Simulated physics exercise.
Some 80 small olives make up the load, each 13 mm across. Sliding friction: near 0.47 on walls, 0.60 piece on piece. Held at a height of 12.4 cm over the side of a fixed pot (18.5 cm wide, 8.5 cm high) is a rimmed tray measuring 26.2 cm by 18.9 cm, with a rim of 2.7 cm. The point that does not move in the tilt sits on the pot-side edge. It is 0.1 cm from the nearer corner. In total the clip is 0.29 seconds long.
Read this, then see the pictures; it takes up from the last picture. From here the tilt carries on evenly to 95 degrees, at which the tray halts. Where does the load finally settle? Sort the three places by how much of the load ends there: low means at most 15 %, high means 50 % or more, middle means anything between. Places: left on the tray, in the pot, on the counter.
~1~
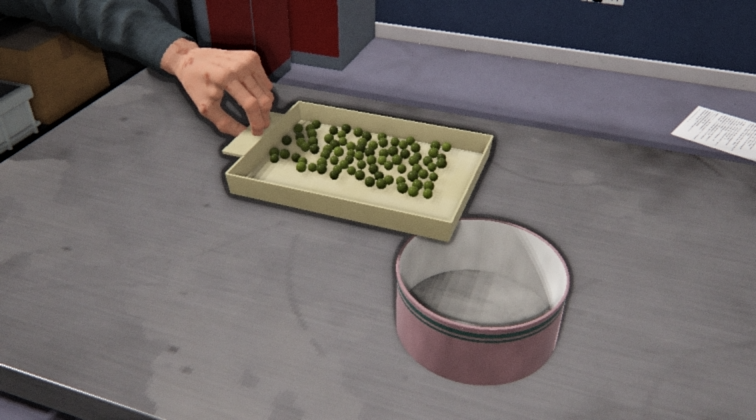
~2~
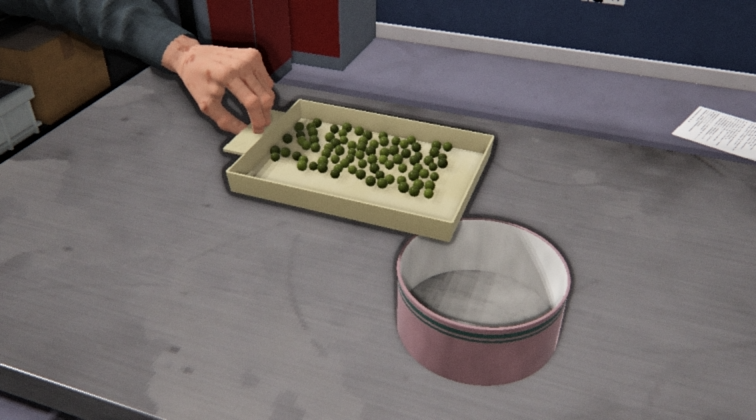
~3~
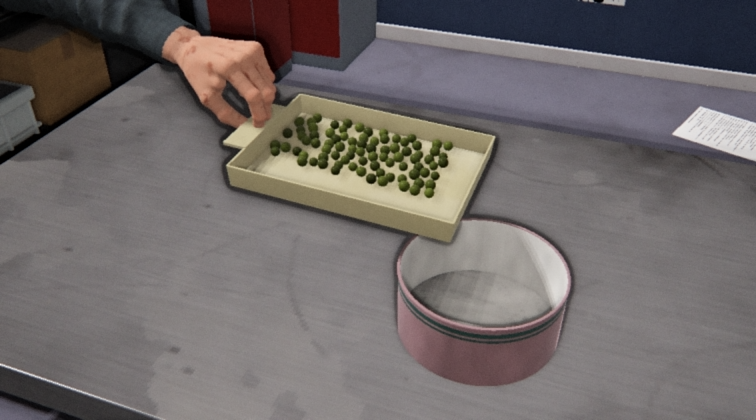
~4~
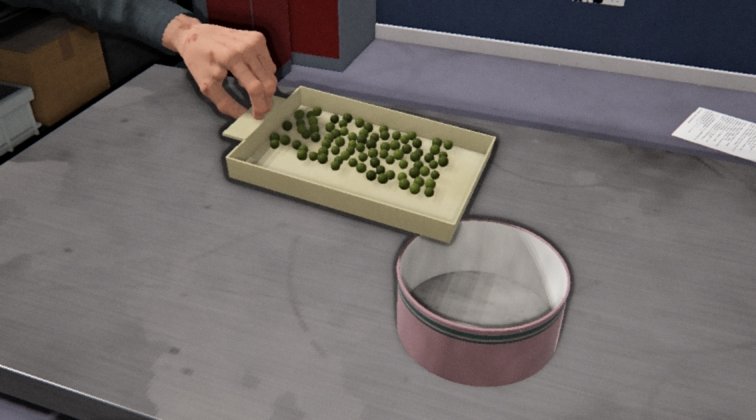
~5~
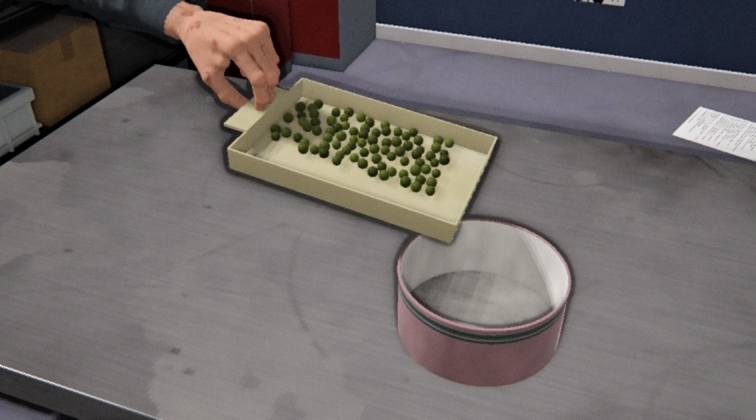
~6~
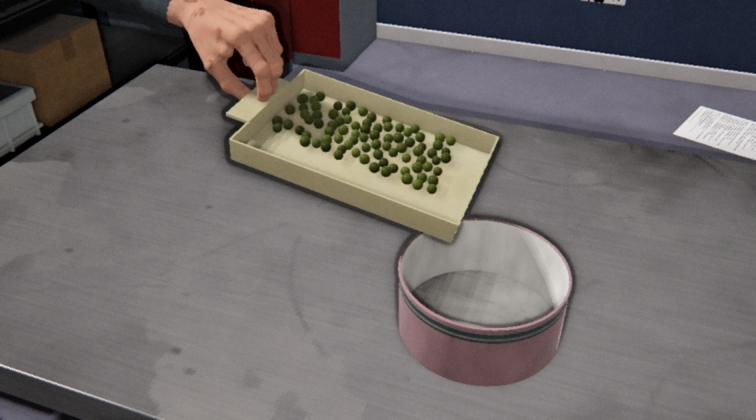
Tray - low, pot - middle, counter - high.
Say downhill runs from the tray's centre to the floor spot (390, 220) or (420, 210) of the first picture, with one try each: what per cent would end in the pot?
The share comes to about 60 in a hundred, then about 90 in a hundred.
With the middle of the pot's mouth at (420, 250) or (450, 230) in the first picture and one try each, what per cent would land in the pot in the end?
Estimates: 10 % and 50 %, in that order.
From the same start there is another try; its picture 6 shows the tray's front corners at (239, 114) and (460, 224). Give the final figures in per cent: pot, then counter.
In the pot: 45 per cent; on the counter: 55 per cent.
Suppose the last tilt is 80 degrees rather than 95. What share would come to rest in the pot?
Estimate: Roughly 0 percent.
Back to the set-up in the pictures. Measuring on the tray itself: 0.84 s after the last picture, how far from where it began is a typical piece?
Around 10 centimetres.
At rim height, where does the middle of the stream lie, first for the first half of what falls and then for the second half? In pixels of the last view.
I'd mark about (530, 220) for the first half, then (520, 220) for the second.
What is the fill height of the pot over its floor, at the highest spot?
Some 1.5 cm up.
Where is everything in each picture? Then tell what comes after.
Tray tilt 0 degrees, front corners at (228, 173) and (450, 221); middle of the pieces at (359, 156); pot at (482, 268), in the first picture.
Tray tilt 1 degrees, front corners at (229, 171) and (451, 221); middle of the pieces at (360, 155), in the second picture.
Tray tilt 3 degrees, front corners at (229, 165) and (452, 222); middle of the pieces at (361, 152), in the third picture.
Tray tilt 5 degrees, front corners at (229, 157) and (453, 223), lowest corner right front; middle of the pieces at (361, 148), in the fourth picture.
Tray tilt 8 degrees, front corners at (231, 148) and (454, 223), lowest corner right front; middle of the pieces at (362, 143), in the fifth picture.
Tray tilt 11 degrees, front corners at (233, 139) and (456, 223), lowest corner right front; middle of the pieces at (364, 138); pot at (484, 269), in the sixth picture.
Then, 0.84 s after the last picture, tilt 50 degrees; the tray holds 100 %, the pot 0 %.
Then, 1.40 s after the last picture, tilt 76 degrees; the tray holds 100 %, the pot 0 %.
Then, 2.02 s after the last picture, tilt 95 degrees; the tray holds 55 %, the pot 15 %.
In the end, tray 5 %, pot 40 %, counter 60 %.
